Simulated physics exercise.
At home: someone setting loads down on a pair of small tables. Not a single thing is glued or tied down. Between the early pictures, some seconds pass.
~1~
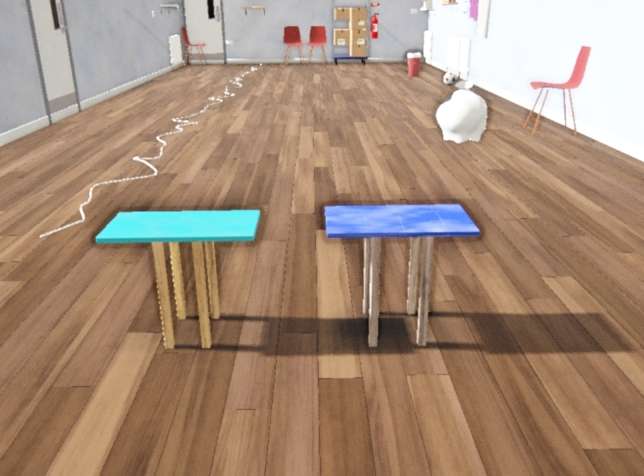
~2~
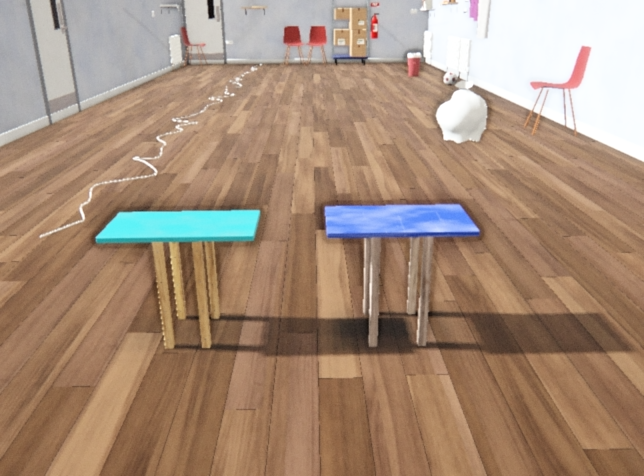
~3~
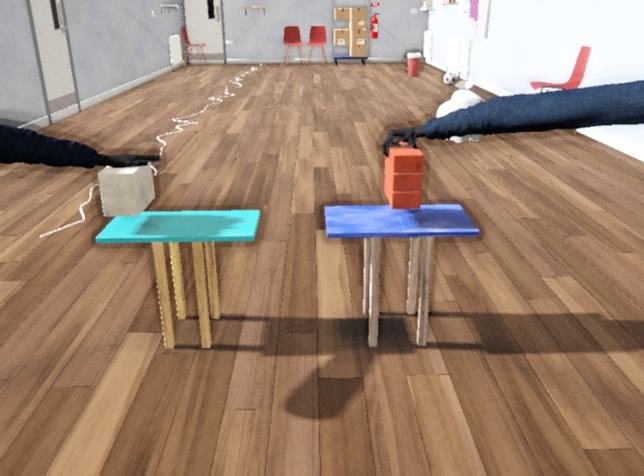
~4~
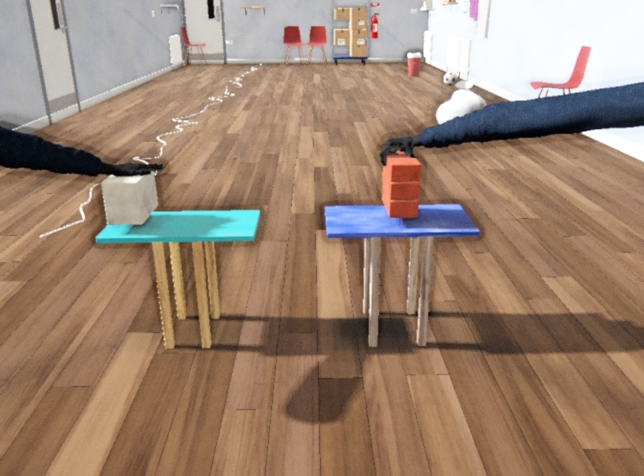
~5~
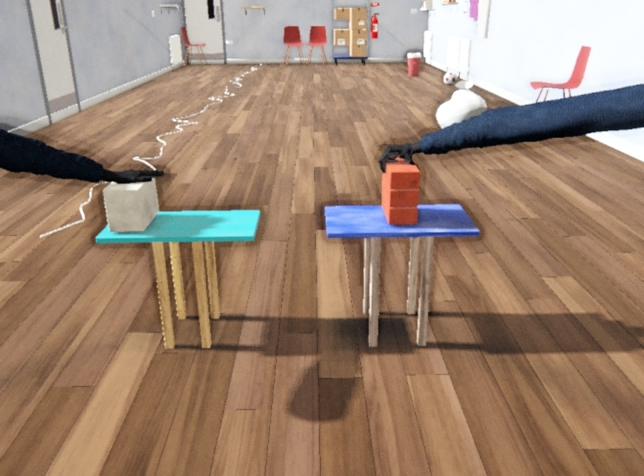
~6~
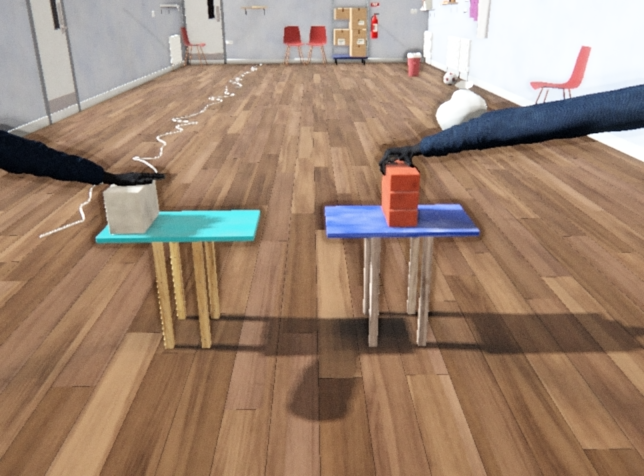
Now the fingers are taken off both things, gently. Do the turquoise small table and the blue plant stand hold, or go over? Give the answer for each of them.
As it turns out, the turquoise small table goes over; the blue plant stand keeps steady.
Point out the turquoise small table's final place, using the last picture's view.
About (81, 275).
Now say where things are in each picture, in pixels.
The first frame shows turquoise small table (183, 226); blue plant stand (398, 221).
The second frame shows blue plant stand (398, 221).
The third frame shows still on the way; turquoise small table (183, 226); right bricks (403, 175).
The fourth frame shows still on the way; blue plant stand (398, 221); left slab (131, 195).
The fifth frame shows still on the way; turquoise small table (183, 226); right bricks (400, 190).
The sixth frame shows in place, still held; turquoise small table (183, 226); blue plant stand (398, 221); left slab (133, 204).
Then, 0.62 s past the last view, turquoise small table leaning 35° off how it started near (113, 236); blue plant stand at rest near (398, 221).
Finally, the turquoise small table overbalances, near (81, 275); the blue plant stand holds firm, near (398, 221).
